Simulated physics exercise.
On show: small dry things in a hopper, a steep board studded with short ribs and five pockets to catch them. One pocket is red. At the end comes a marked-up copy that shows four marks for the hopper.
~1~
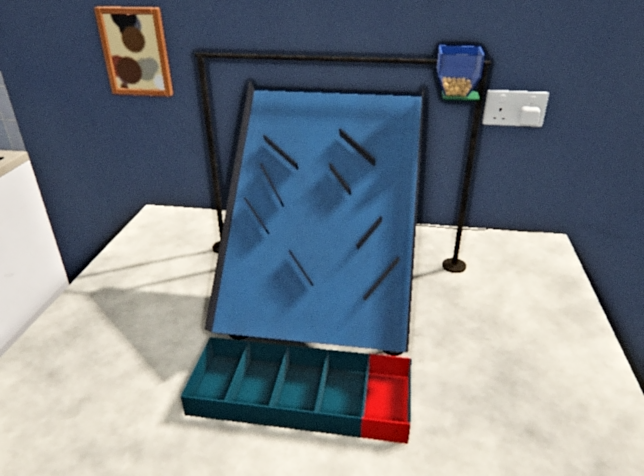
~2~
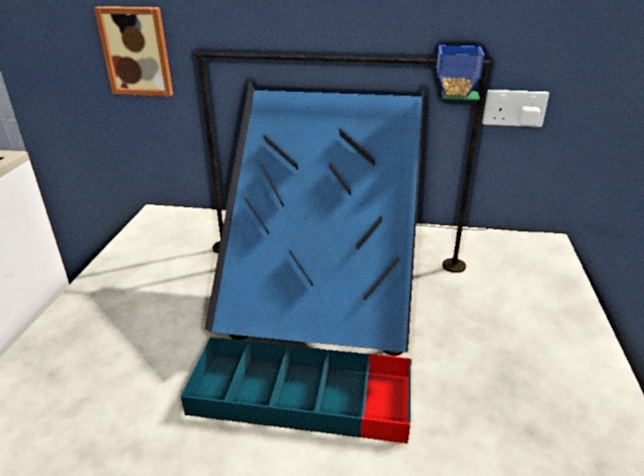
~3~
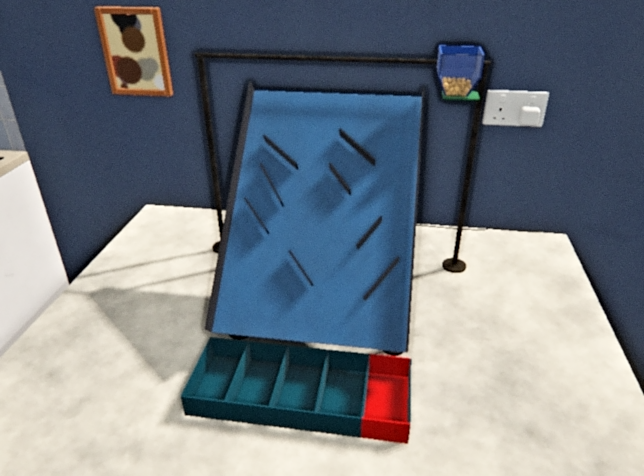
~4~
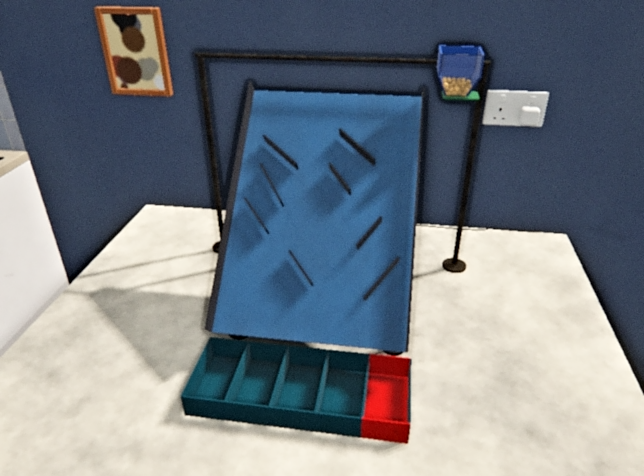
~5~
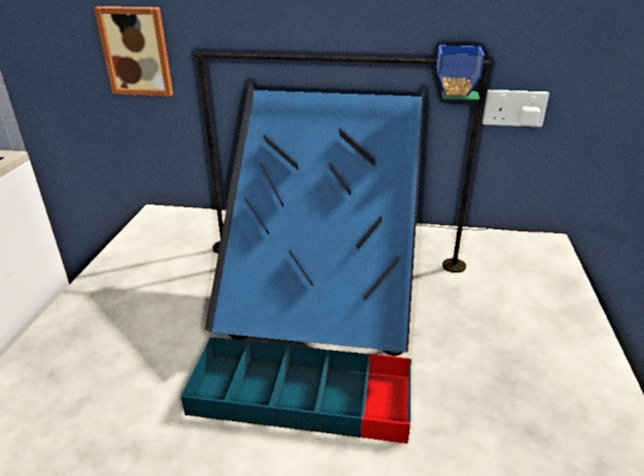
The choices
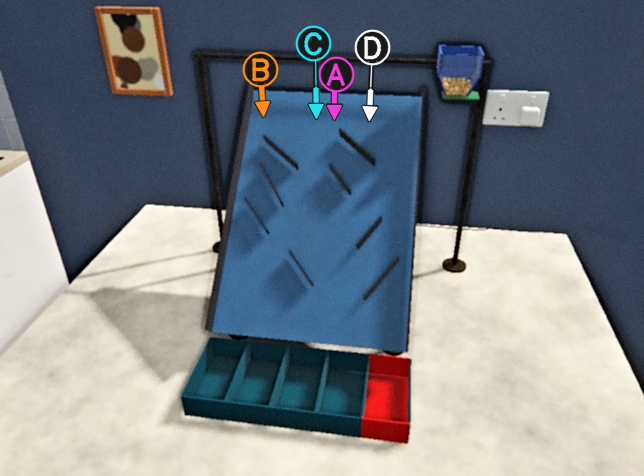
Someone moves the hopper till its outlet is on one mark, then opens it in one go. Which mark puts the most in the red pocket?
Go for D.
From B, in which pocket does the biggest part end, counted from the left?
It is the first one.
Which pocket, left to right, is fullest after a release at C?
The fourth.
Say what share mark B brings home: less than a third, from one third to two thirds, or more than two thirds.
Mark B gives less than a third.
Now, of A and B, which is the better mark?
Mark A.
On the marked copy, mark A meets the board at (334, 114); mark B meets the board at (263, 111); mark C meets the board at (316, 113); mark D meets the board at (369, 115).
Choosing A, close to a quarter in the red pocket, close to two thirds in other pockets, a small share outside the box.
Choosing B, only a few in the red pocket, the bulk in other pockets, a small share outside the box.
Choosing C, a small share in the red pocket, all but a few in other pockets.
Choosing D, close to two thirds in the red pocket, close to a third in other pockets.
